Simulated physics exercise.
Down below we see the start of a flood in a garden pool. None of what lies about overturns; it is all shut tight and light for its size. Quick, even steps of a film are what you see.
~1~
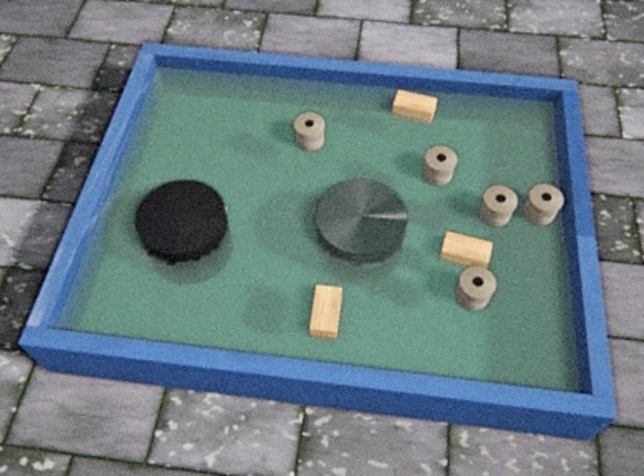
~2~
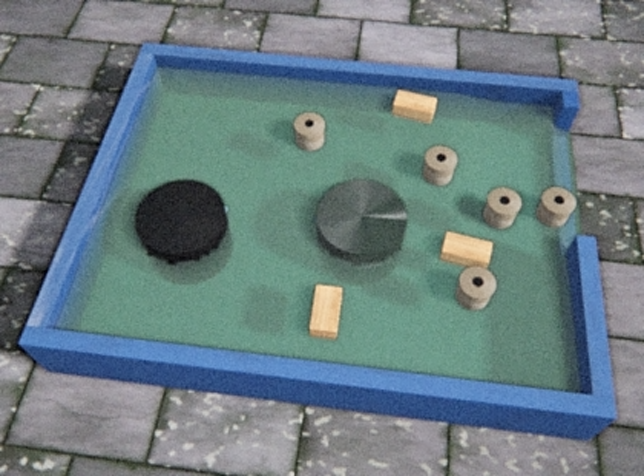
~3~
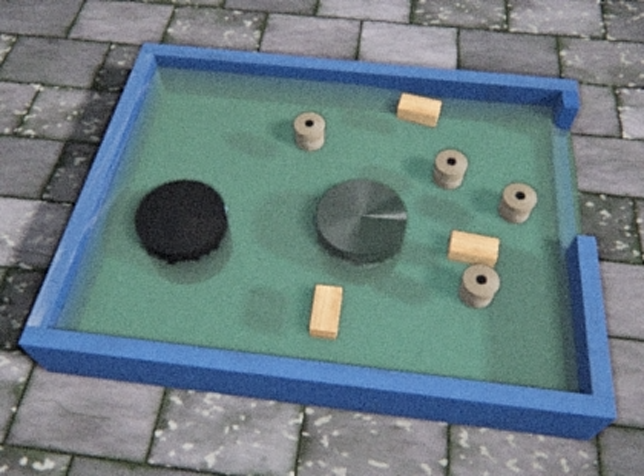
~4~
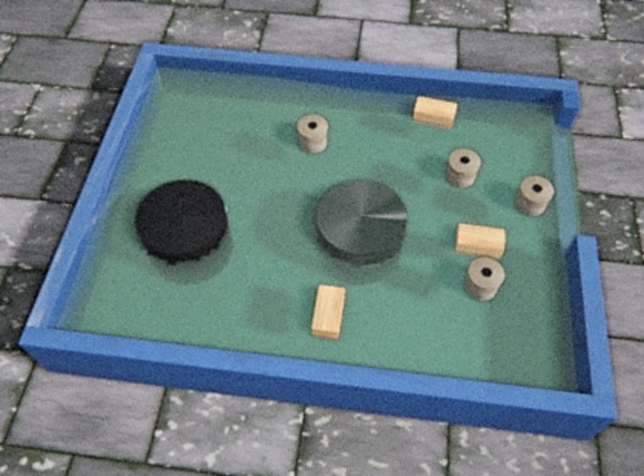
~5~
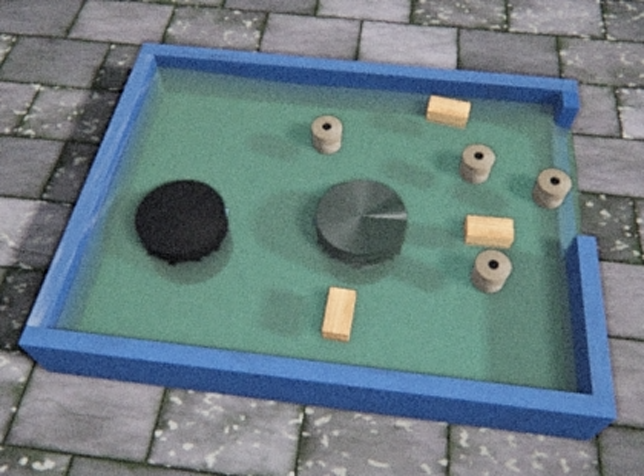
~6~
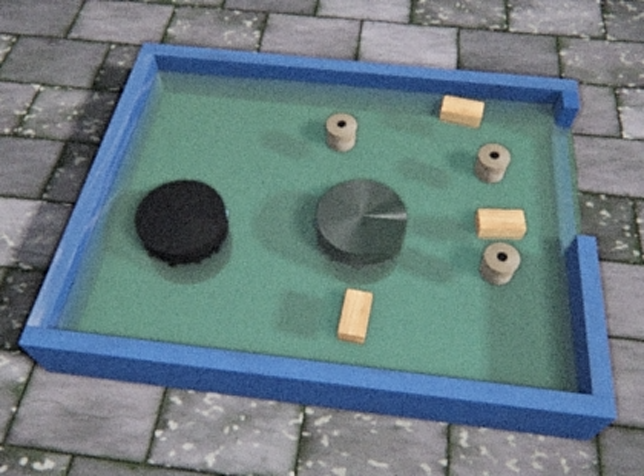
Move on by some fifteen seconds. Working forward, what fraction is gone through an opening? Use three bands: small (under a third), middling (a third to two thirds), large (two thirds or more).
Large.
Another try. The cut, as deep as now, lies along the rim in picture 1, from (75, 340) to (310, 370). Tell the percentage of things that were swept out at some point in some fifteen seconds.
About 50 percent, I'd say.
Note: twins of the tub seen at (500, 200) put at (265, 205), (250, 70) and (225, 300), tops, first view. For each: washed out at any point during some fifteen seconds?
Remains, remains, remains.
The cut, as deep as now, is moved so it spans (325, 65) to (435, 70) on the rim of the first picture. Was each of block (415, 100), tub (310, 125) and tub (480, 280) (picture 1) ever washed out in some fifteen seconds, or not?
The three read escape, escape and no escape, respectively.
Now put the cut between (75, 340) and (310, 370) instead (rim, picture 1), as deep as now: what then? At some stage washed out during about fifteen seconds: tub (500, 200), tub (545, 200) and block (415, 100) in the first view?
First never exits, second never exits, third never exits.
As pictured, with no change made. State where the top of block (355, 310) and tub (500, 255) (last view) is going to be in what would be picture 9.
Around (405, 312) and (527, 236).
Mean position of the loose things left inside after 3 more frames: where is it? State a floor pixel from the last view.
Around (477, 221).
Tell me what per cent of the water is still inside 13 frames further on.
Close to 68 per cent.
A moment on, 2 of 8 are out; 6 afloat.
Next, 6 of 8 are out; 2 afloat.
Later, 6 of 8 are out; 2 afloat.
In the end, 7 of 8 are out; 1 afloat.
